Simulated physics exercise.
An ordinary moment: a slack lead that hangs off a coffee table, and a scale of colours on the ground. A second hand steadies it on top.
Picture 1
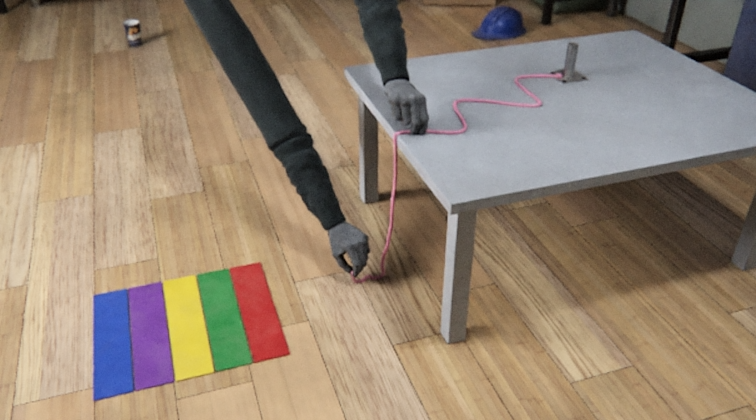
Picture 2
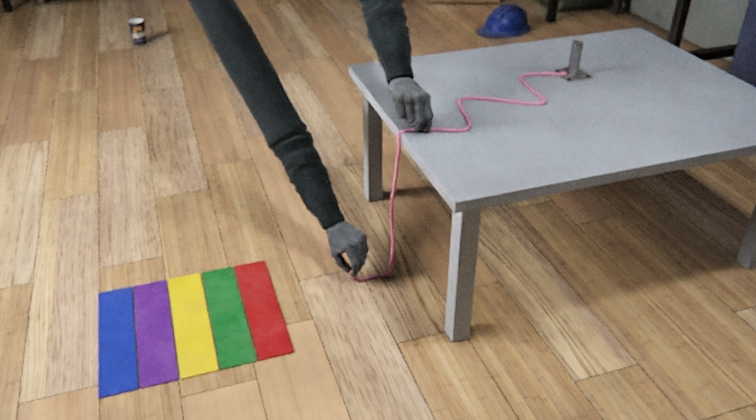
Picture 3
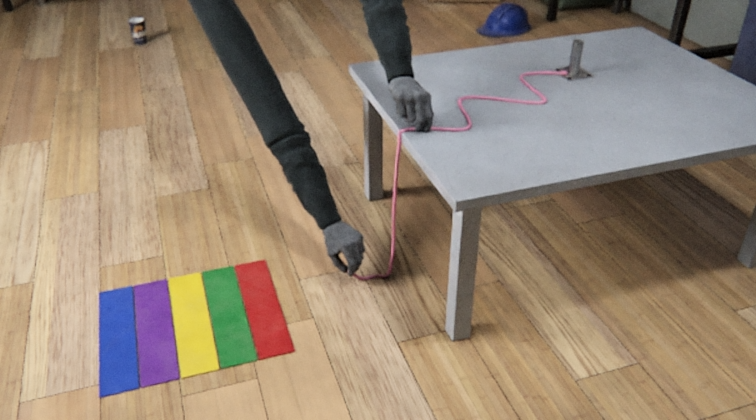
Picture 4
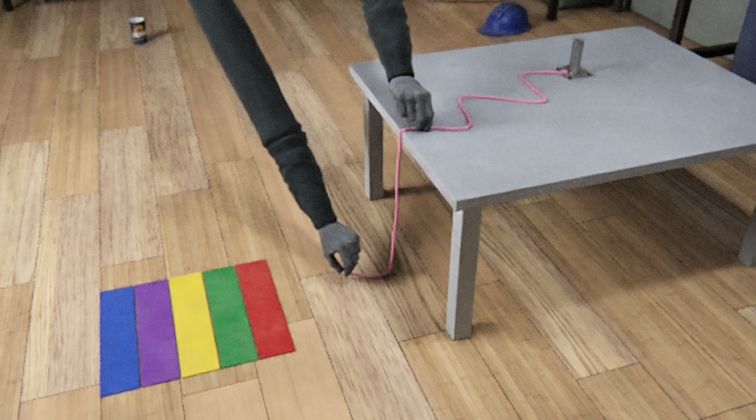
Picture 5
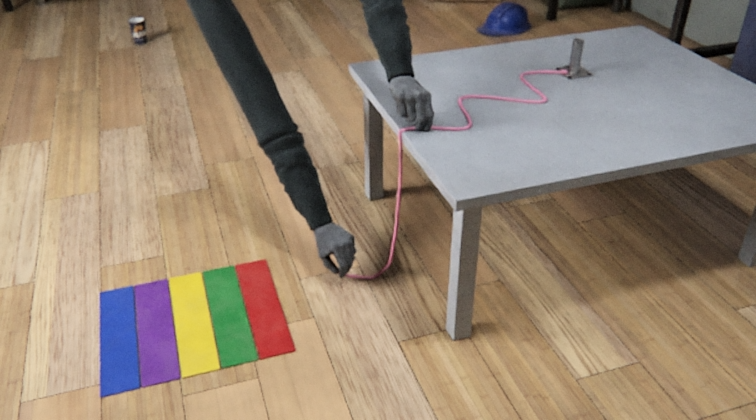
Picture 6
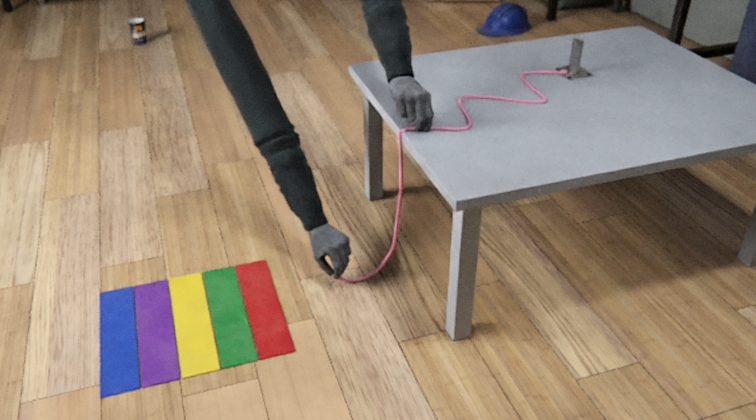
We see two gray hands holding a pink cord that hangs over the edge of a gray table; the lower hand slowly draws its end a short way left near the floor, beside a strip of coloured bands, while the upper hand stays still.
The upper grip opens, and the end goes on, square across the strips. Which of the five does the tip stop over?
It gets as far as the blue strip.
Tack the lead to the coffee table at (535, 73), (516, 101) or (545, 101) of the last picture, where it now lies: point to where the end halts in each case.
In that order: (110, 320), (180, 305) and (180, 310).
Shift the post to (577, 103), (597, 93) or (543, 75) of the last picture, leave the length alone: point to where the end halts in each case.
The places are (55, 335), (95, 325) and (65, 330).
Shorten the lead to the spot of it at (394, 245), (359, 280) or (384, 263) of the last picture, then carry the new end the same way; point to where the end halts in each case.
Try by try, around (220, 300), (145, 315) and (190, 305).
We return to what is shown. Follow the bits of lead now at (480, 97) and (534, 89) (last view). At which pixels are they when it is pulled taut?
At (421, 110), then (500, 90).
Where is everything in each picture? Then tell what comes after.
The first frame shows end (353, 272); red (267, 339); green (230, 348); yellow (192, 357); purple (153, 366); blue (113, 375).
The second frame shows end (351, 271); lead through (529, 75) (539, 104) (459, 103) (439, 130) (396, 177) (393, 250).
The third frame shows end (348, 271).
The fourth frame shows end (344, 272); lead through (530, 73) (540, 102) (460, 101) (440, 129) (398, 175) (393, 249).
The fifth frame shows end (339, 273).
The sixth frame shows end (334, 274); lead through (530, 73) (540, 102) (460, 101) (439, 129) (401, 175) (393, 249).
Early on, end near (184, 306); over yellow.
Midway, end near (135, 317); over purple.
At the end of the slack, end near (106, 323); over blue. The blue one.
